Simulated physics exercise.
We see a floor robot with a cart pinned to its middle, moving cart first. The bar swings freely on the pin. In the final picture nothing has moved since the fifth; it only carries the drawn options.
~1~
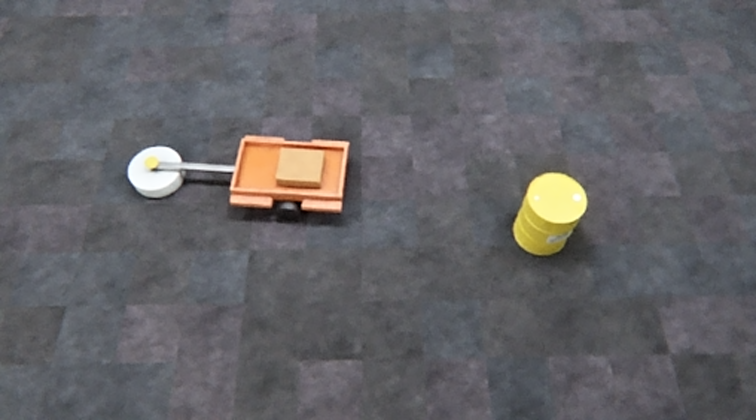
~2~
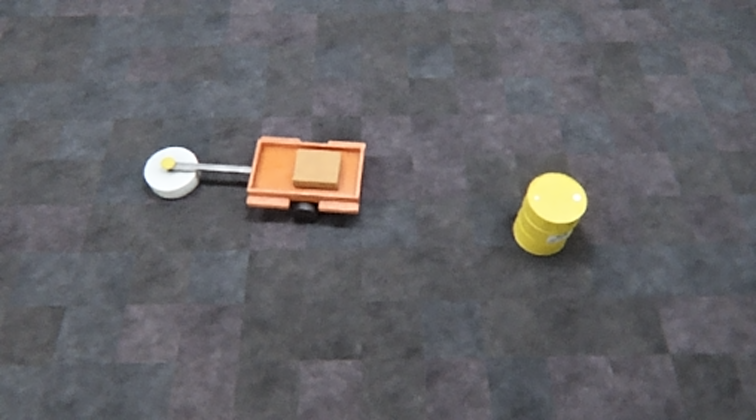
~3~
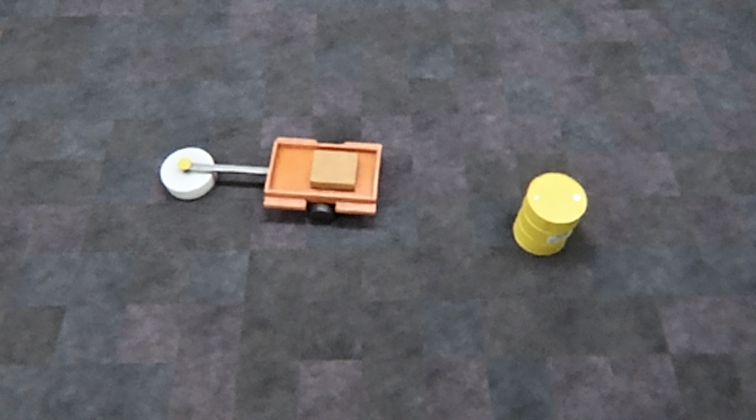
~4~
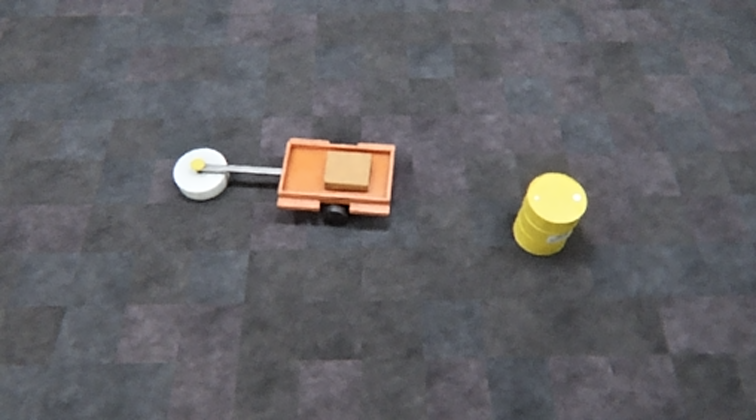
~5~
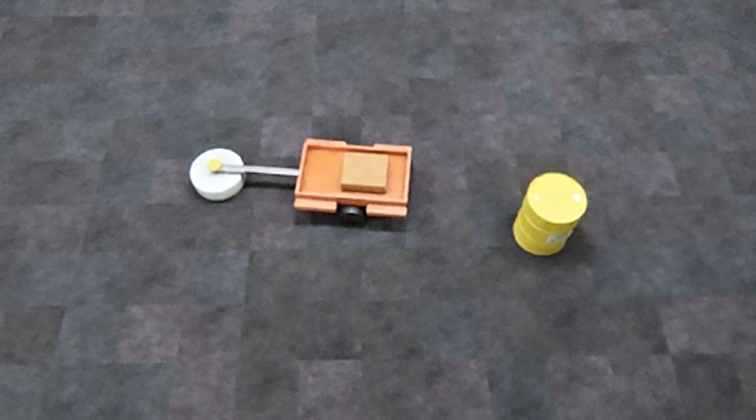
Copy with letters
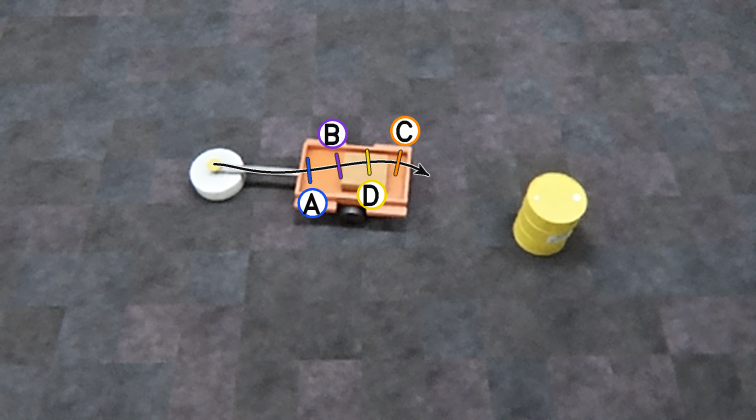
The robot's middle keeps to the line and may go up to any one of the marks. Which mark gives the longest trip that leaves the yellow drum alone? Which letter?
The farthest safe stop is A.
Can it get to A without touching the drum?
Yes.
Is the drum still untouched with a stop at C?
No.
On the marked copy, A at (309, 170); B at (339, 166); C at (398, 163); D at (368, 162); the route from (214, 164) via (322, 168) to (428, 175).
With A. Early on, robot (249, 177), cart (388, 178).
Further on, robot (281, 180), cart (421, 179).
At the end, robot (310, 178), cart (451, 181); nothing has been touched.
As for the rest, B is too far, the drum has been hit; C is too far, the drum has been hit; D is too far, the drum has been hit.
